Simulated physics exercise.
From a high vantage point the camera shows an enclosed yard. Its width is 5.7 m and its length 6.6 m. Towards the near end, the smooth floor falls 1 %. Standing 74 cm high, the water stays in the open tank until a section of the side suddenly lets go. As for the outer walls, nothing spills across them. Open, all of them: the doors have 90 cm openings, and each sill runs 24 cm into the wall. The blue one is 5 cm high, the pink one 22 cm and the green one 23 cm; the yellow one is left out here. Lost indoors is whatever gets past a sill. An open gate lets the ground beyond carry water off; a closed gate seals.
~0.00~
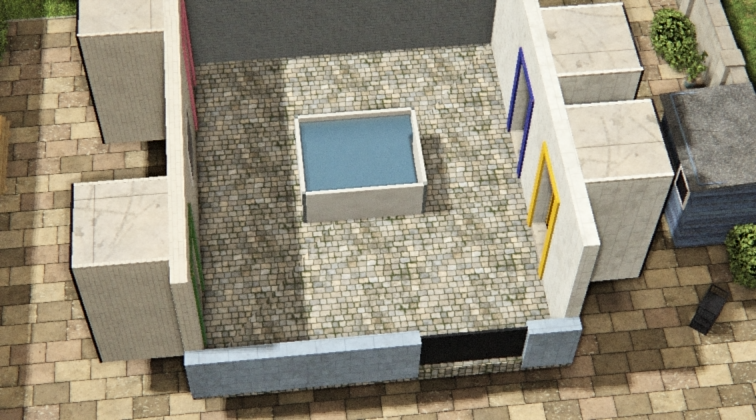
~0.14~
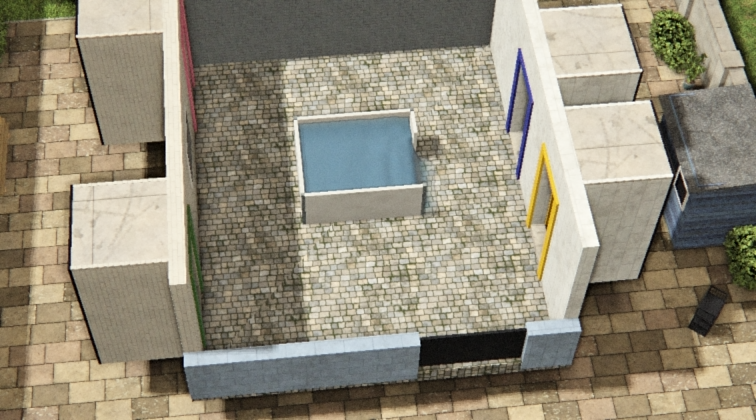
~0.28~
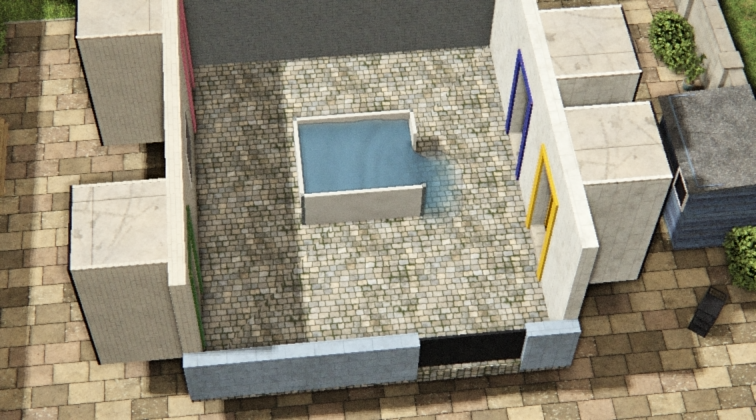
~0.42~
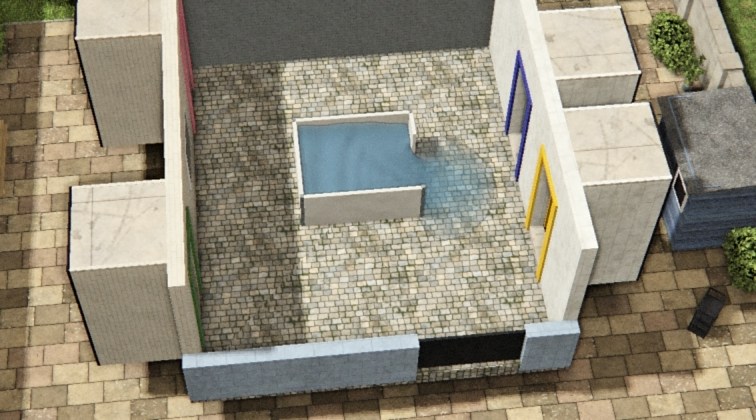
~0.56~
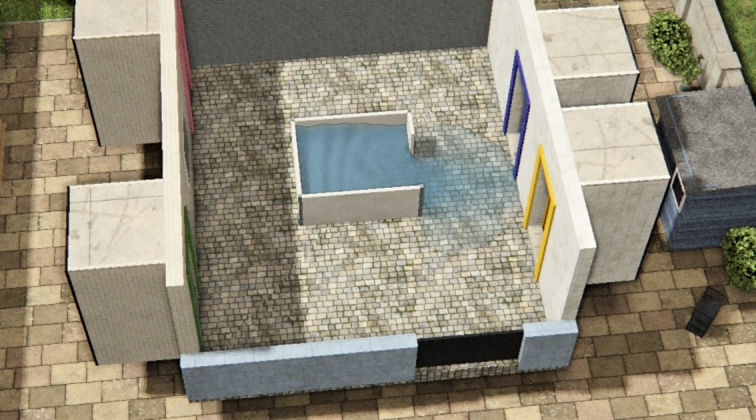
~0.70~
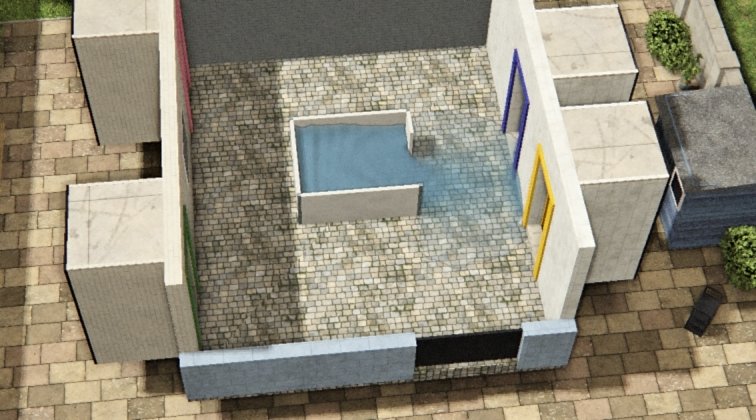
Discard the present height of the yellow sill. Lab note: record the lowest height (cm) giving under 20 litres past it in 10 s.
Lowest height: 19 cm.
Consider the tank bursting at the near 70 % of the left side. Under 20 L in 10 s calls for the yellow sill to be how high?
Then the minimum is about 7.5 cm.
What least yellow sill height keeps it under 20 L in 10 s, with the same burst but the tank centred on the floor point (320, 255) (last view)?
In that case about 32 cm.
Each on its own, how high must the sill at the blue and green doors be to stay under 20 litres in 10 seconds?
You'd want some 31 cm at blue and some 8.5 cm at green.
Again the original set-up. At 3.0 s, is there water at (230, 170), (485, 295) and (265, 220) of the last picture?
Status: Clear / submerged / clear.
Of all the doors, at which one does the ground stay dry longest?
I'd say the pink door.
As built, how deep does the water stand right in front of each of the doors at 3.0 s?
Blue door 20 cm, yellow door 16 cm, pink door 0 cm, green door 0 cm.
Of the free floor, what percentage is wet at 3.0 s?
Some 35 in a hundred.
After 1.4 s water covers 20 % of the floor, deepest (42 cm) near (513, 194); 24 cm at the yellow door, 4 litres in over its 14 cm sill.
After 3.0 s water covers 35 % of the floor, deepest (32 cm) near (545, 346); 16 cm at the yellow door, 45 litres in over its 14 cm sill.
After 10.0 s water covers 100 % of the floor, deepest (10 cm) near (201, 378); 5 cm at the yellow door, 48 litres in over its 14 cm sill.
At the yellow door as built, the water arrived by 0.8 s and peaked near 25 cm at 1.6 s.
Run again over the same 10 s with other heights there, 32 litres in over 16.5 cm, 10 litres over 22 cm. The limit of 20 litres is kept from about 19 cm up.
